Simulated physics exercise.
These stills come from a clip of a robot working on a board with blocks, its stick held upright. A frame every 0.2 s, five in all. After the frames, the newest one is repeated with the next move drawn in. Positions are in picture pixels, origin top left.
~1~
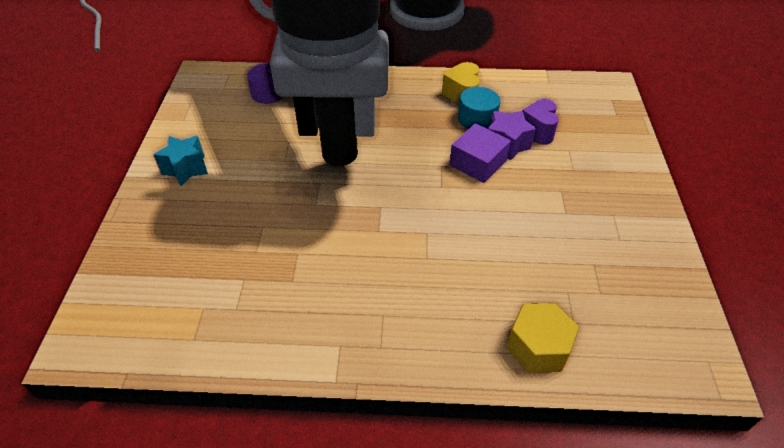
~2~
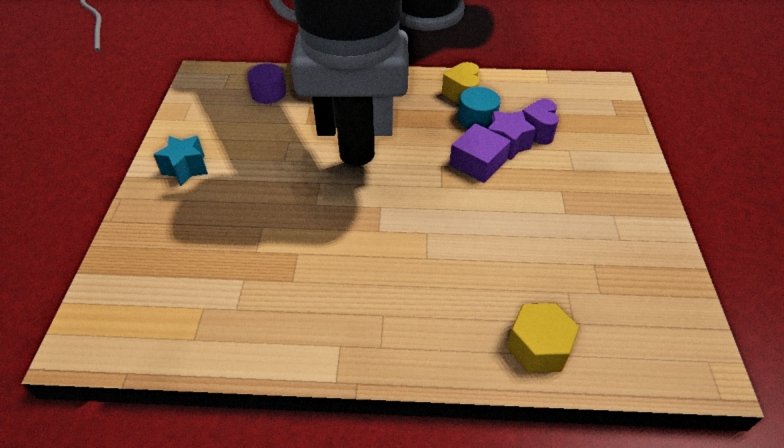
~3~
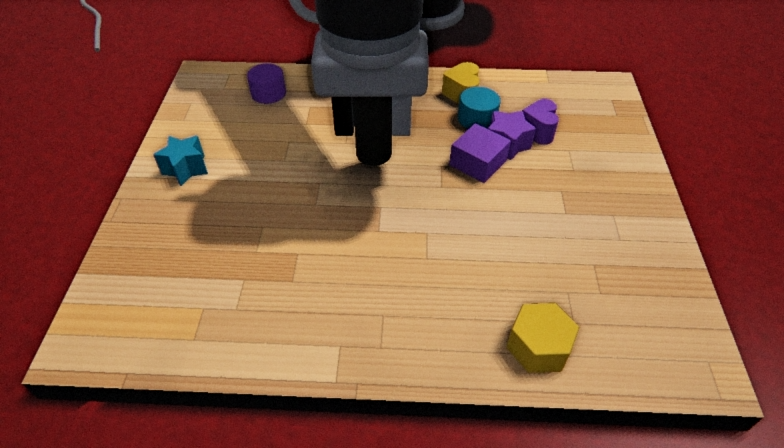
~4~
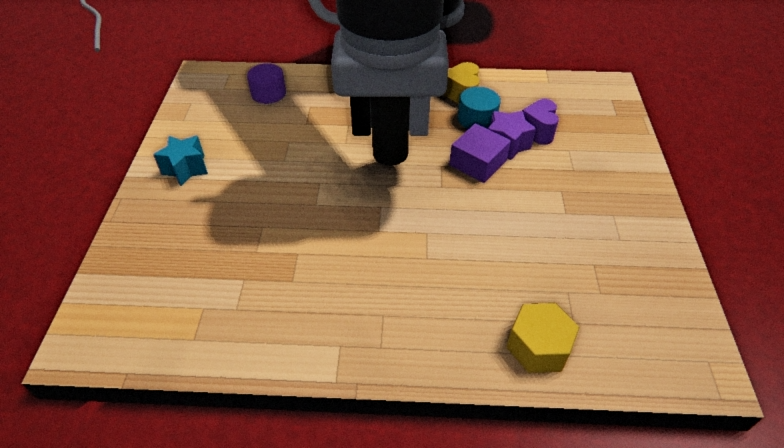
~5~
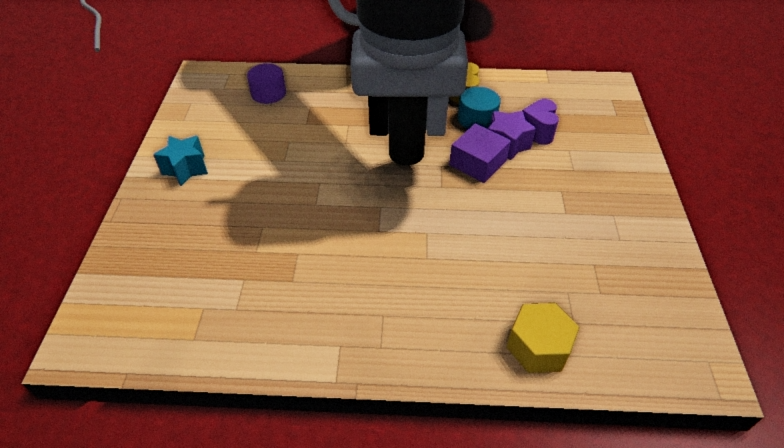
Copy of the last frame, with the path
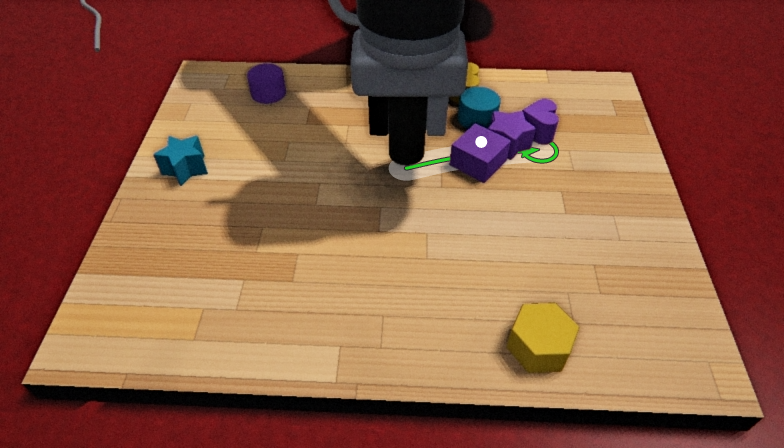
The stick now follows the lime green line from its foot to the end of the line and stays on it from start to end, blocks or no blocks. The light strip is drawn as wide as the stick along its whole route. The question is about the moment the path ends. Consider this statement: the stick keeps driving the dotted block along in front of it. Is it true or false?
The statement is false.
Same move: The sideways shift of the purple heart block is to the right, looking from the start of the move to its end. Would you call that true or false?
That claim is false.
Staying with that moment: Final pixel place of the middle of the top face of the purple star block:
In the picture, that point is around (563, 109).
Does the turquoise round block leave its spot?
I expect not.
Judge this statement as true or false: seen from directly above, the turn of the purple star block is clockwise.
Verdict: False.
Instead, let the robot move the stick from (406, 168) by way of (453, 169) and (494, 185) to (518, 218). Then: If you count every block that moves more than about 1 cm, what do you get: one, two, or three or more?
3 or more blocks.
Drawn move, from (406, 168) over (450, 159) and (495, 153) to (539, 150); the dot is on the purple four-sided block.
On the path given first. One third of the way, stick at (452, 144); purple four-sided block at (493, 144); purple star block at (514, 122).
Two thirds of the way, stick at (497, 139); purple four-sided block at (530, 152), turned 10° clockwise; purple star block at (530, 117), turned 20° anticlockwise; purple heart block at (555, 104).
At the end, stick at (543, 135); turquoise round block still; purple four-sided block at (546, 156), turned 40° clockwise; purple star block at (563, 109), turned 50° anticlockwise; purple heart block at (571, 90), turned 30° anticlockwise.
